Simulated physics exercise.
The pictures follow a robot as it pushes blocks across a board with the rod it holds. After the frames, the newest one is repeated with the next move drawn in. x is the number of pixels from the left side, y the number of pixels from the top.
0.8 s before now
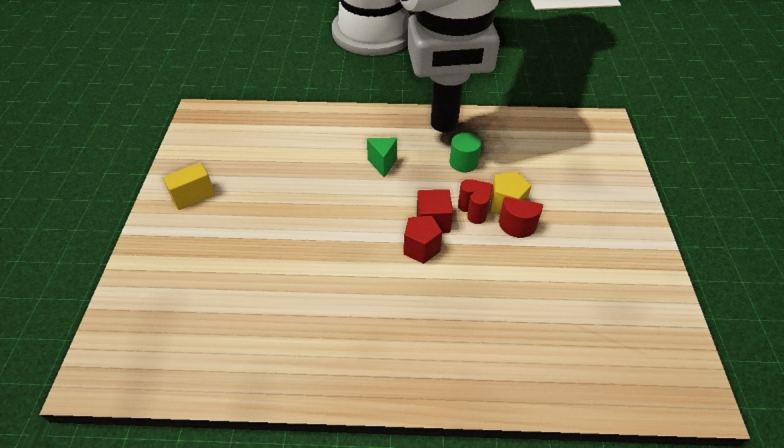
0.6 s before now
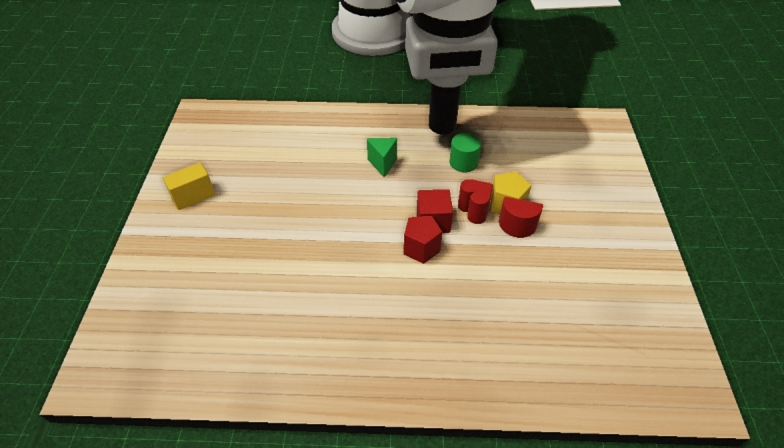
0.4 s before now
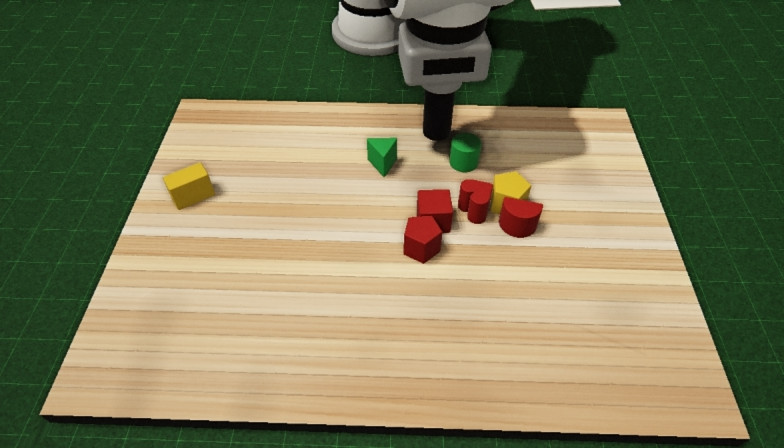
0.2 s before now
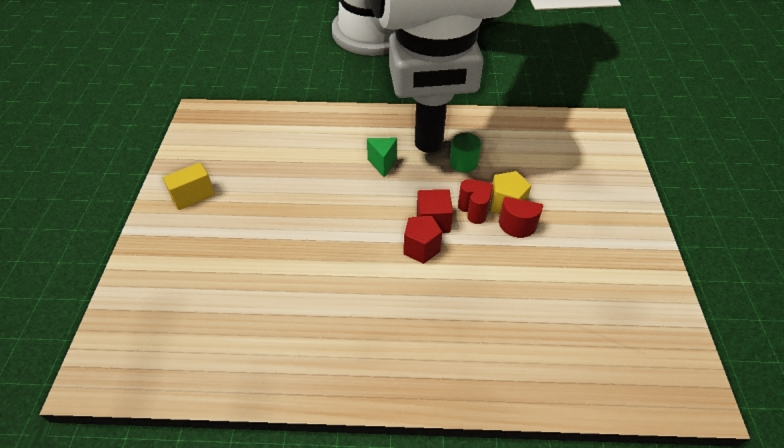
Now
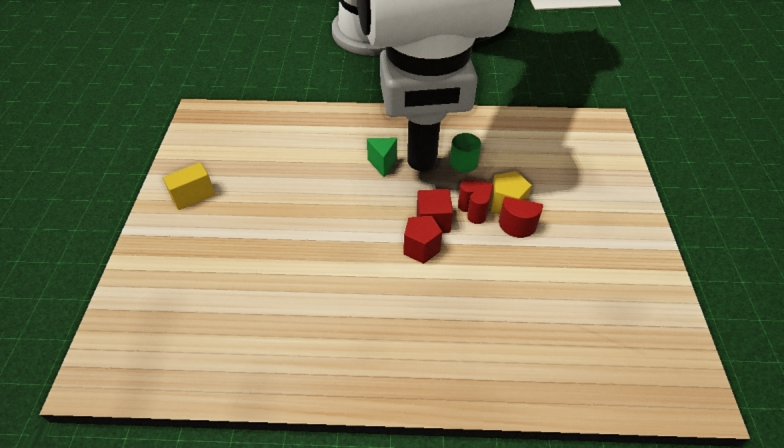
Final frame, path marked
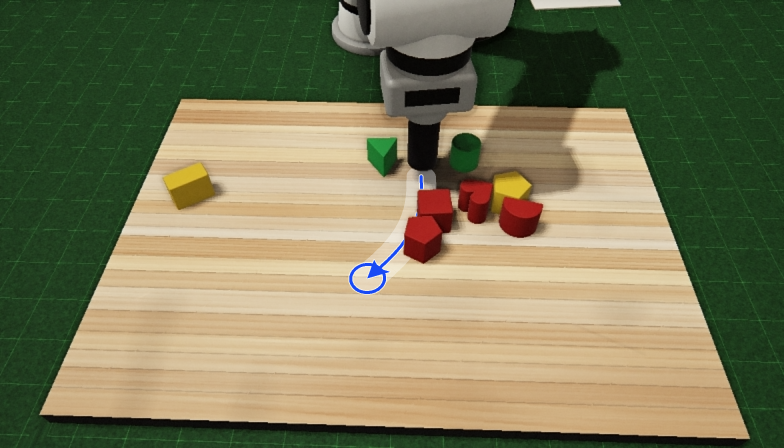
A robot arm moves its black rod down between the green blocks, touching nothing.
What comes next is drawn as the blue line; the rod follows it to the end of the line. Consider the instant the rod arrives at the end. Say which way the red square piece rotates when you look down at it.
From above, the turn goes anticlockwise.
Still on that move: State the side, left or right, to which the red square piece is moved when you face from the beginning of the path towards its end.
Gets pushed left.
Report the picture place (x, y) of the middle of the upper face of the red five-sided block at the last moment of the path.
I think it will end close to (425, 247).
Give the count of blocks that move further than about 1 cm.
Moved: 2.
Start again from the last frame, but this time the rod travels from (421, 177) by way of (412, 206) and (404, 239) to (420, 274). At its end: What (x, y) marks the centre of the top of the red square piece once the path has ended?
Located at (441, 218).
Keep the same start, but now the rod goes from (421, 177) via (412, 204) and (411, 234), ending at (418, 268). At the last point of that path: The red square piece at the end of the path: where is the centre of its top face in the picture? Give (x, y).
It sits at (449, 222).
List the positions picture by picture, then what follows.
The first frame shows rod tip (444, 124); block tops, green three-sided block (383, 144); red five-sided block (423, 228); red square piece (435, 201).
The second frame shows rod (442, 126); blocks unchanged.
The third frame shows rod (437, 132); blocks unchanged.
The fourth frame shows rod (429, 143); blocks unchanged.
The fifth frame shows rod (422, 161); green three-sided block (383, 144); red five-sided block (423, 228); red square piece (435, 201).
Path on the board, from (421, 177) by way of (419, 211) and (401, 246) to (368, 278).
The first path, step by step. One third of the way, rod (420, 196); red five-sided block (426, 239), turned 30° clockwise; red square piece (439, 211), turned 25° anticlockwise.
Two thirds of the way, rod (401, 231); red five-sided block (426, 244), turned 35° clockwise; red square piece (444, 221), turned 60° anticlockwise.
At the end, rod (367, 264); green three-sided block in place; red five-sided block (425, 247), turned 25° clockwise; red square piece (444, 221), turned 60° anticlockwise.
